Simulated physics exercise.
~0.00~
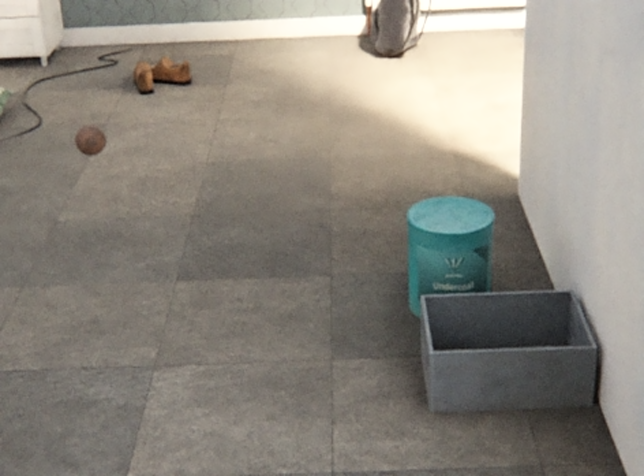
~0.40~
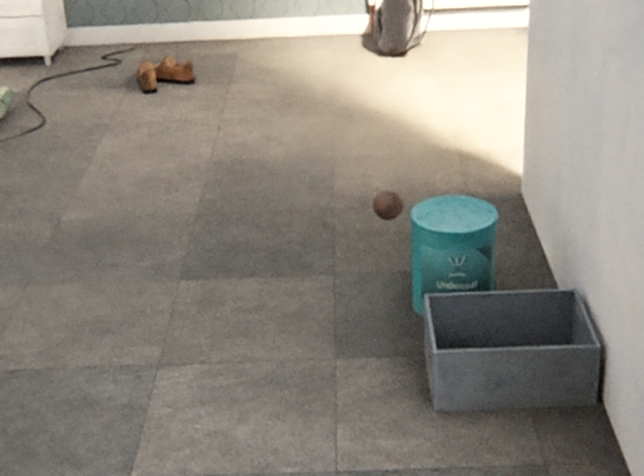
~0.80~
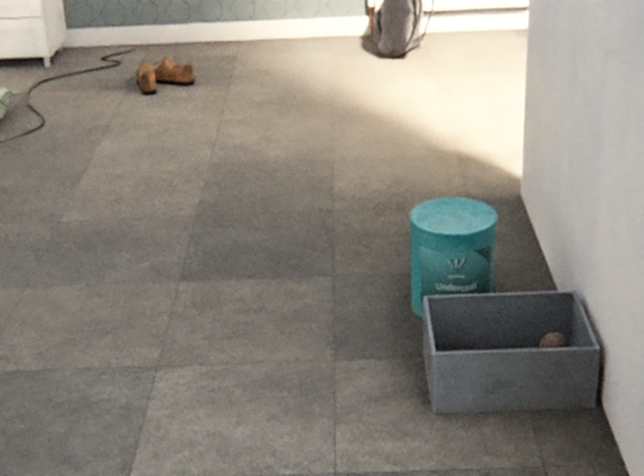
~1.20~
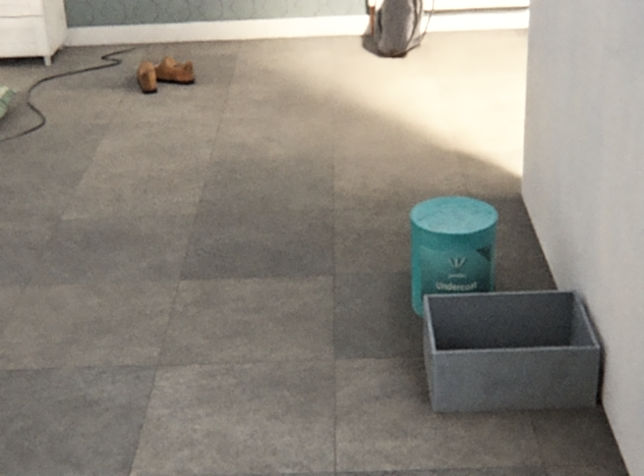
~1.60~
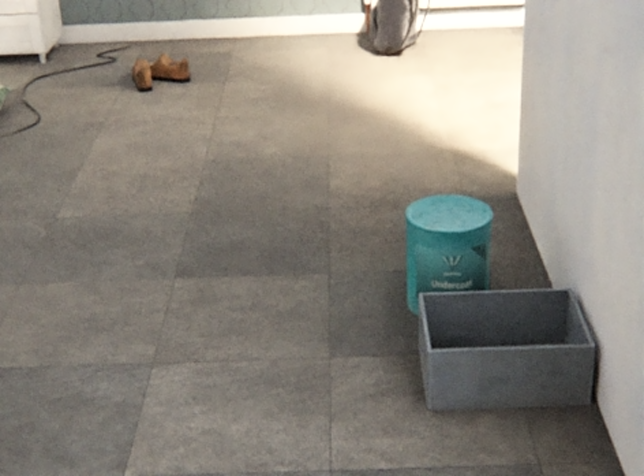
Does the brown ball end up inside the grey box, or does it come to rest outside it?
The brown ball ends up inside the grey box. It drops in near the right side and is not seen coming back out.
The clip shows a brown ball flying from the left across a tiled floor, passing near a turquoise pail and dropping into an open grey box beside the wall. The ball then goes out of sight, while the pail and box stay in place.
